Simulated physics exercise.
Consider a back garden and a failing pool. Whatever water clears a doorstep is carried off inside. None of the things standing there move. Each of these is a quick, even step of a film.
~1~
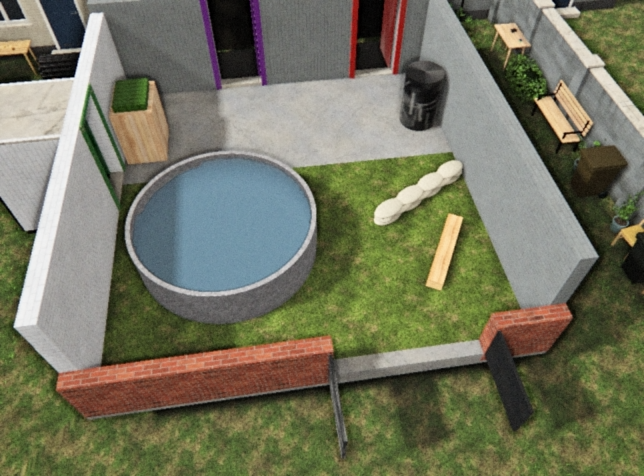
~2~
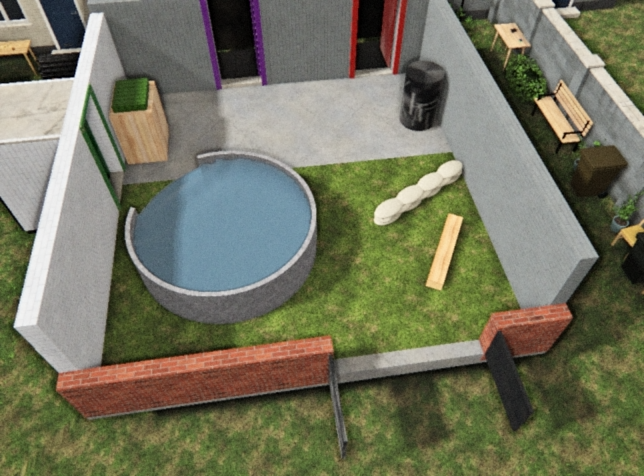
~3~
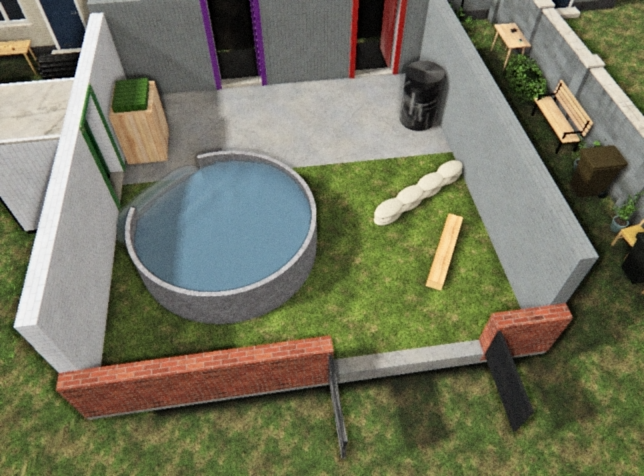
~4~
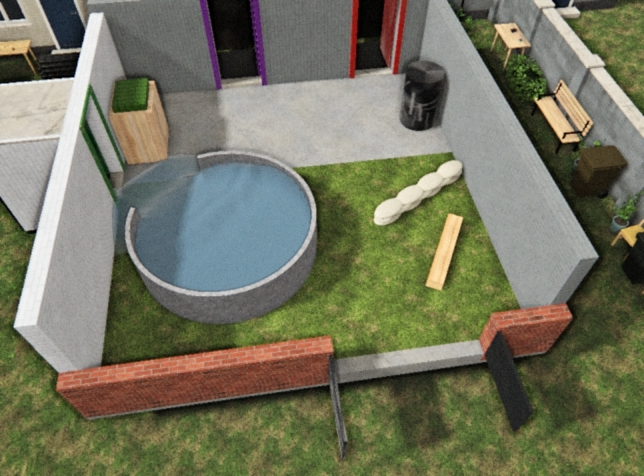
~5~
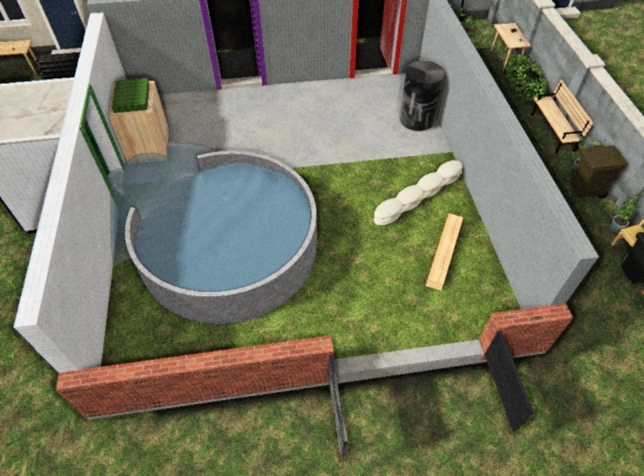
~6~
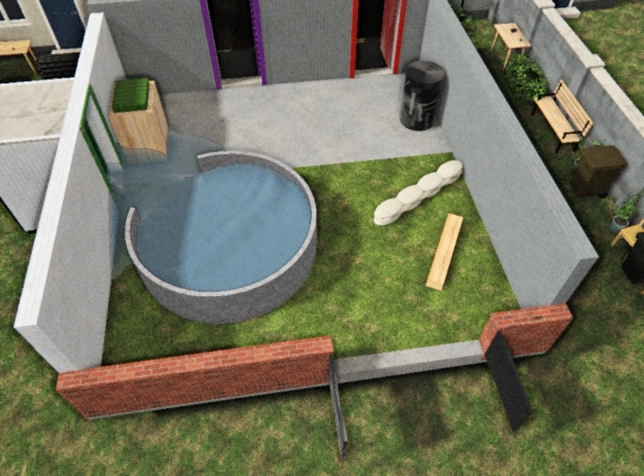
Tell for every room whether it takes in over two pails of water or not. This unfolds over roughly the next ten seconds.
One by one: The purple door gets over two buckets; the green door gets over two buckets; the red door gets over two buckets.
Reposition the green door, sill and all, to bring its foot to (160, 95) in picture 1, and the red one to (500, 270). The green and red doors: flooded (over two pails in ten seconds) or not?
I'd say the green door breaks the limit and the red door keeps within limits.
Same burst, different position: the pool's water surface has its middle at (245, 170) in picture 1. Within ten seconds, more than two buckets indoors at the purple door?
At the purple door, the inflow ends up past the threshold.
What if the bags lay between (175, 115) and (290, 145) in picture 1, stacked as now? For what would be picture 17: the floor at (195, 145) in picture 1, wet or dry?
Result at the point: Soaked.
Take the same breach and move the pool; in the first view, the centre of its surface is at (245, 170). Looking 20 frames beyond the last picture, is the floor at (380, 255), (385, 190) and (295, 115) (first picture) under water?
Result: Spared; spared; inundated.
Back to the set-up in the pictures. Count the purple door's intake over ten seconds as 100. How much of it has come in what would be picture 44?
Close to 85 percent.
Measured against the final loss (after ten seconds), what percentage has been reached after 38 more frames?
My figure: 80 percent.
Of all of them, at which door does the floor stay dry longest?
That would be the one in red.
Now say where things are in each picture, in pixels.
The first picture shows still water in the pool at (223, 219).
In the second picture, water pours out on the pool's far side and has run to a hidden place.
In the third picture, water pours out on the pool's far side and has run to (117, 236).
In the fourth picture, water pours out on the pool's far side and has run to a hidden place.
In the fifth picture, water pours out on the pool's far side and has run to (170, 144).
In the sixth picture, water pours out on the pool's far side and has run to (170, 132).
A moment on, water covers 15 % of the floor; the purple door not reached, the green door far over two buckets in, the red door not reached.
Next, water covers 25 % of the floor; the purple door wet at the sill, nothing in, the green door far over two buckets in, the red door not reached.
Then, water covers 50 % of the floor; the purple door over two buckets in, the green door far over two buckets in, the red door wet at the sill, nothing in.
Later, water covers 70 % of the floor; the purple door over two buckets in, the green door far over two buckets in, the red door under two buckets in.
In the end, water covers 90 % of the floor; the purple door far over two buckets in, the green door far over two buckets in, the red door far over two buckets in.
